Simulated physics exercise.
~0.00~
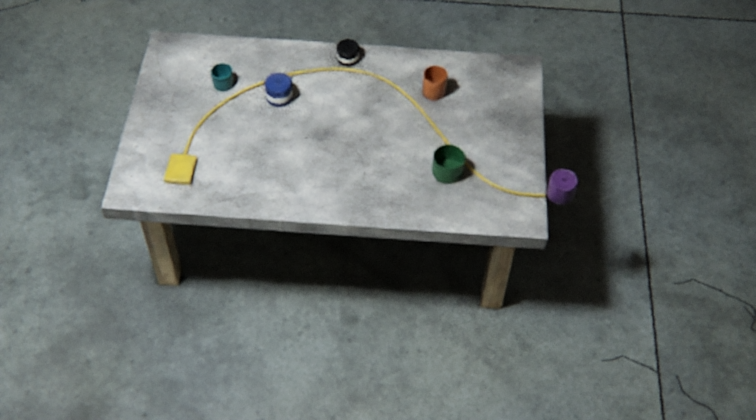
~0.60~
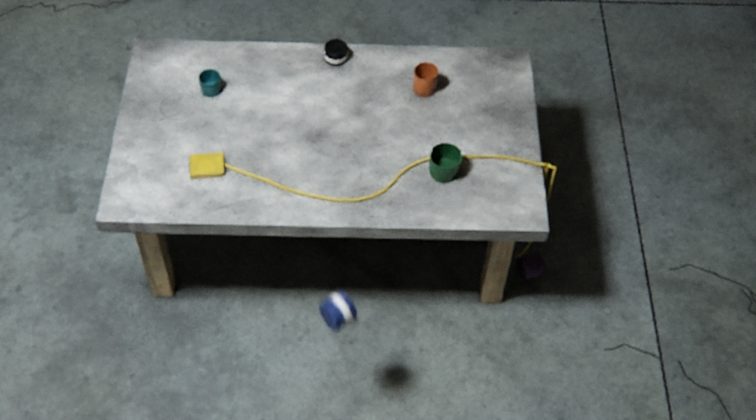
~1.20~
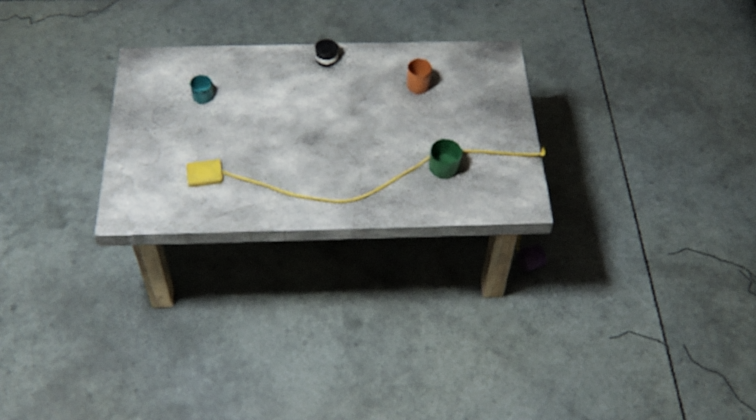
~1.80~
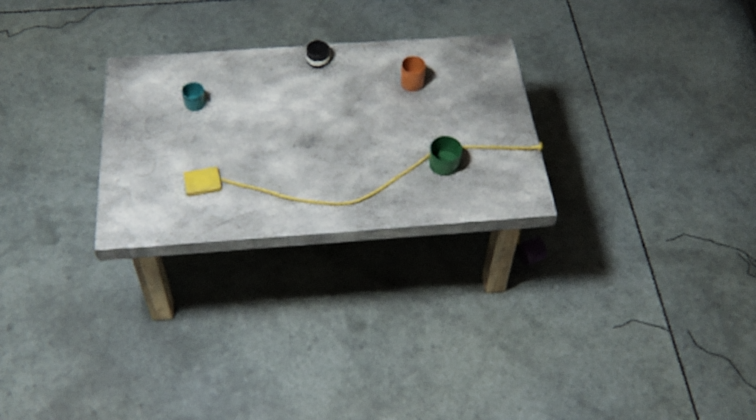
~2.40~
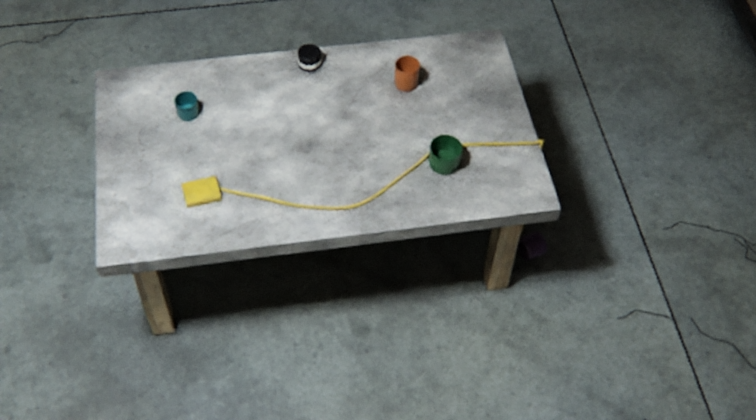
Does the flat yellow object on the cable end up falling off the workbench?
No, it only slides a short way and stays on the workbench. The blue tin is the one that goes off the front, while the green cup hardly moves.
A purple cylinder dropped off the right edge of the workbench, and the yellow cable tied to it swept the blue tin off the front. The flat yellow object slid slightly and stayed on top, with the green cup still standing by the cable.
